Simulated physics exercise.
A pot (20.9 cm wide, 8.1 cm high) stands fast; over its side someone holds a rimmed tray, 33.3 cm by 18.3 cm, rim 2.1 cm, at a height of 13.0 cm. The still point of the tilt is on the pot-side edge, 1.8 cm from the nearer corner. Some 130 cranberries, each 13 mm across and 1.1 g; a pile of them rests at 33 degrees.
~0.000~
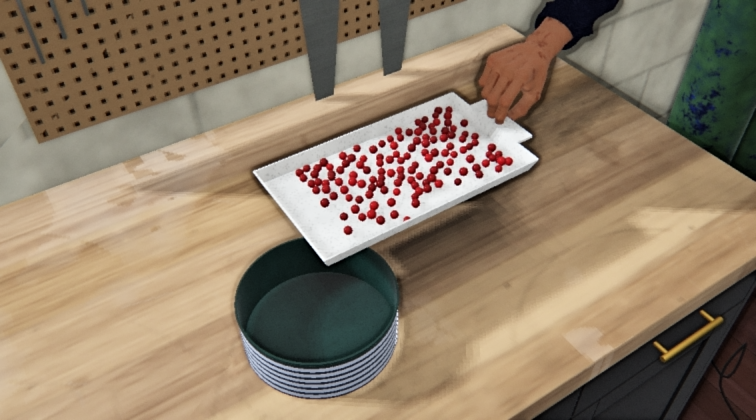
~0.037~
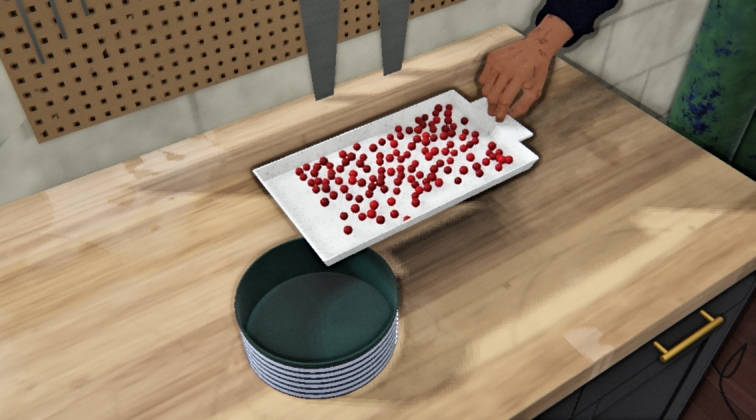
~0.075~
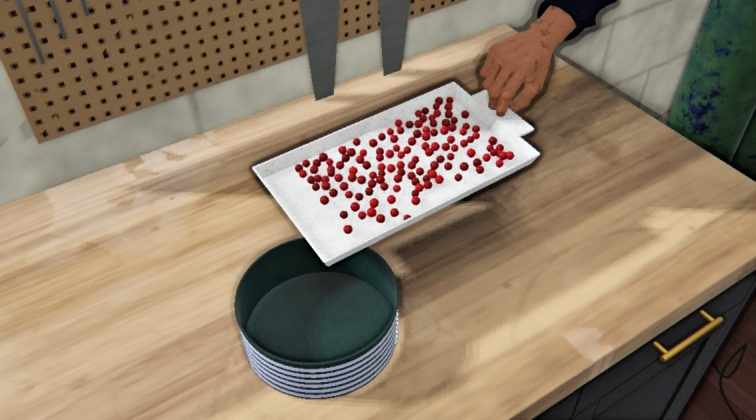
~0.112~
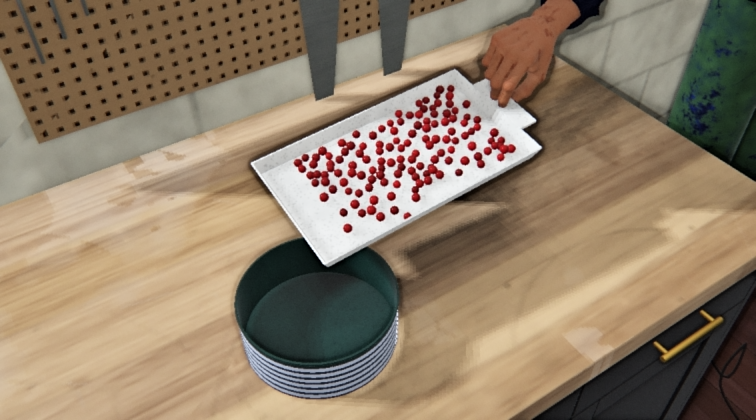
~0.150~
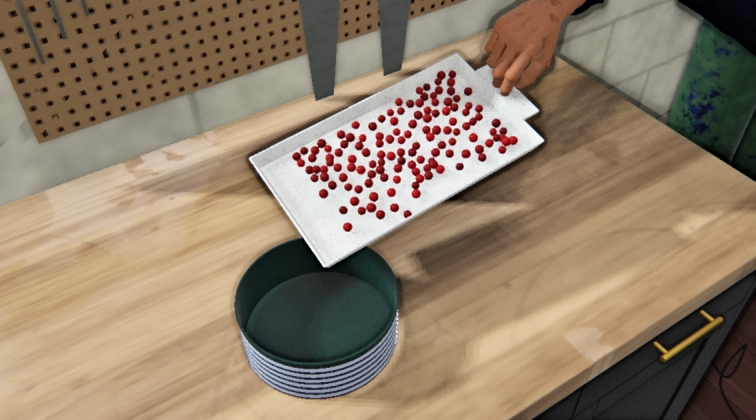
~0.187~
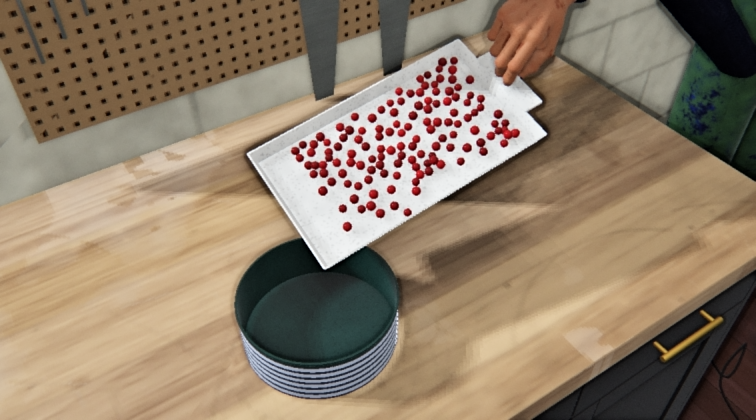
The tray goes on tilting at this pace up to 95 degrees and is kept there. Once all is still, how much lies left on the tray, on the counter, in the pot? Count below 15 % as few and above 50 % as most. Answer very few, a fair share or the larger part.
Left on the tray: Very few; on the counter: A fair share; in the pot: The larger part.
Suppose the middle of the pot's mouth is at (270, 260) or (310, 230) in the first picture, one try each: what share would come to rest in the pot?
About 0 and 0 per cent.
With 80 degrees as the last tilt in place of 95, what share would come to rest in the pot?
It would be near 75 per cent.
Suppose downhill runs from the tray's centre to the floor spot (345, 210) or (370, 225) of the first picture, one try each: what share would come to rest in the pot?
About 70 and 100 per cent.
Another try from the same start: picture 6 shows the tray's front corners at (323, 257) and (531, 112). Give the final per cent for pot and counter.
Pot 55, counter 45.
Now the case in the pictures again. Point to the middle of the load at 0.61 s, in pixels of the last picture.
At about (370, 255).
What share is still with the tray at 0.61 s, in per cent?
Some 80 per cent of the load.
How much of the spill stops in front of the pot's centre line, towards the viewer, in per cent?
Roughly 100 per cent.
Then, at 0.44 s, tilt 57 degrees; the tray holds 100 %, the pot 0 %.
Then, at 0.61 s, tilt 83 degrees; the tray holds 80 %, the pot 0 %.
After 0.90 s, tilt 95 degrees; the tray holds 0 %, the pot 75 %.
By 1.6 s all is still; tray 0 %, counter 30 %, pot 75 %.
